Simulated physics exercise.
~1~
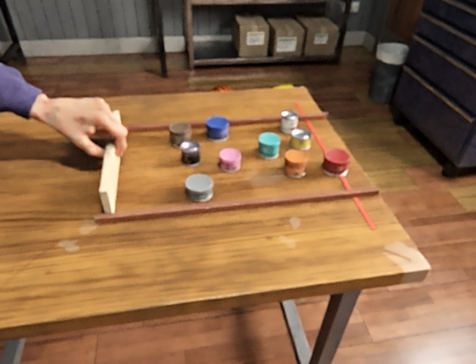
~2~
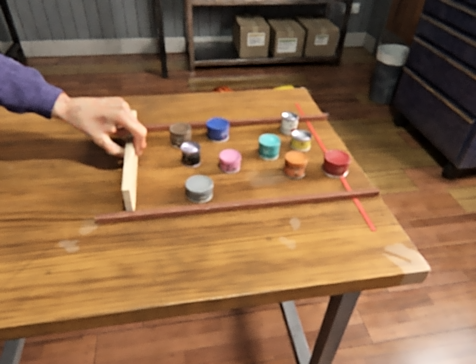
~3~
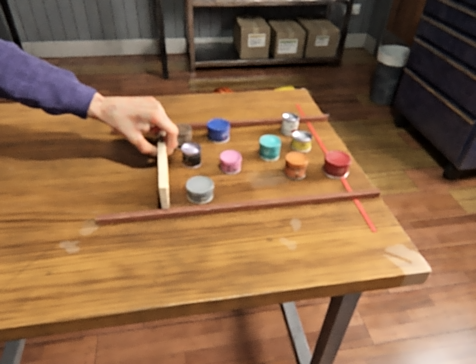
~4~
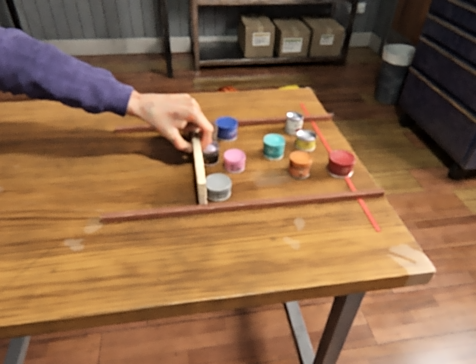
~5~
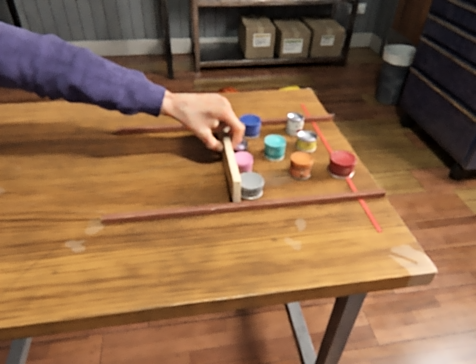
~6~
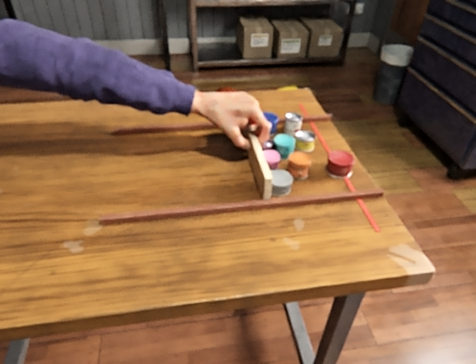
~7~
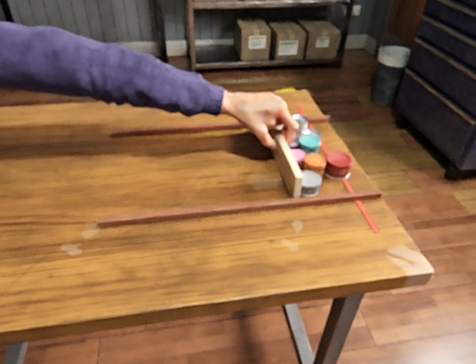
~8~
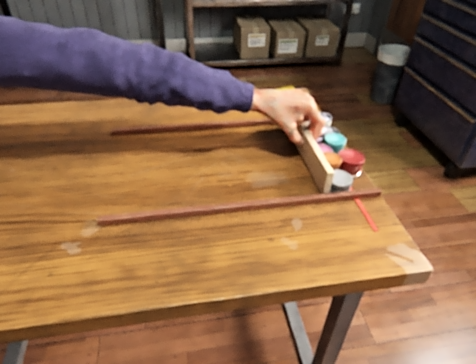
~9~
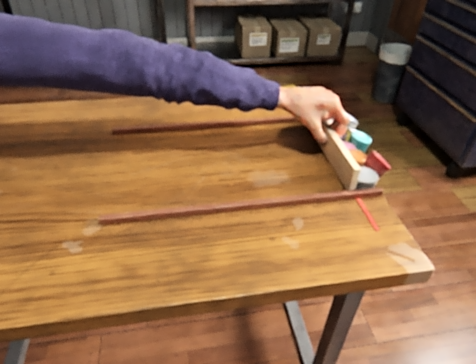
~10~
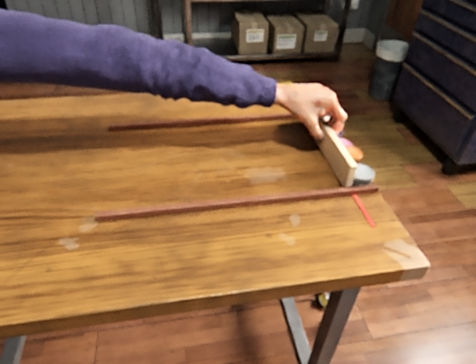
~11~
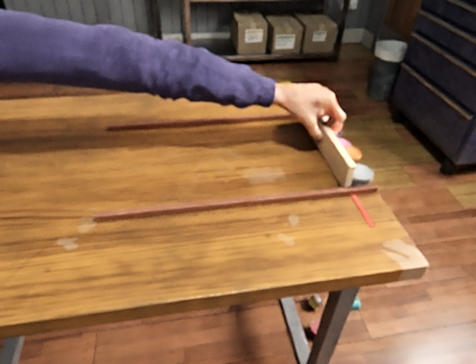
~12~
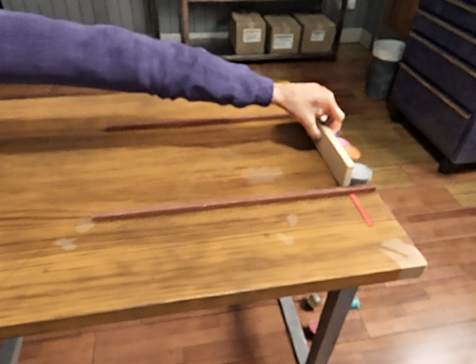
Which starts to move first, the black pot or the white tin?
The black pot starts to move first, as the board reaches it early in the push, while the white tin near the far right stays still until later.
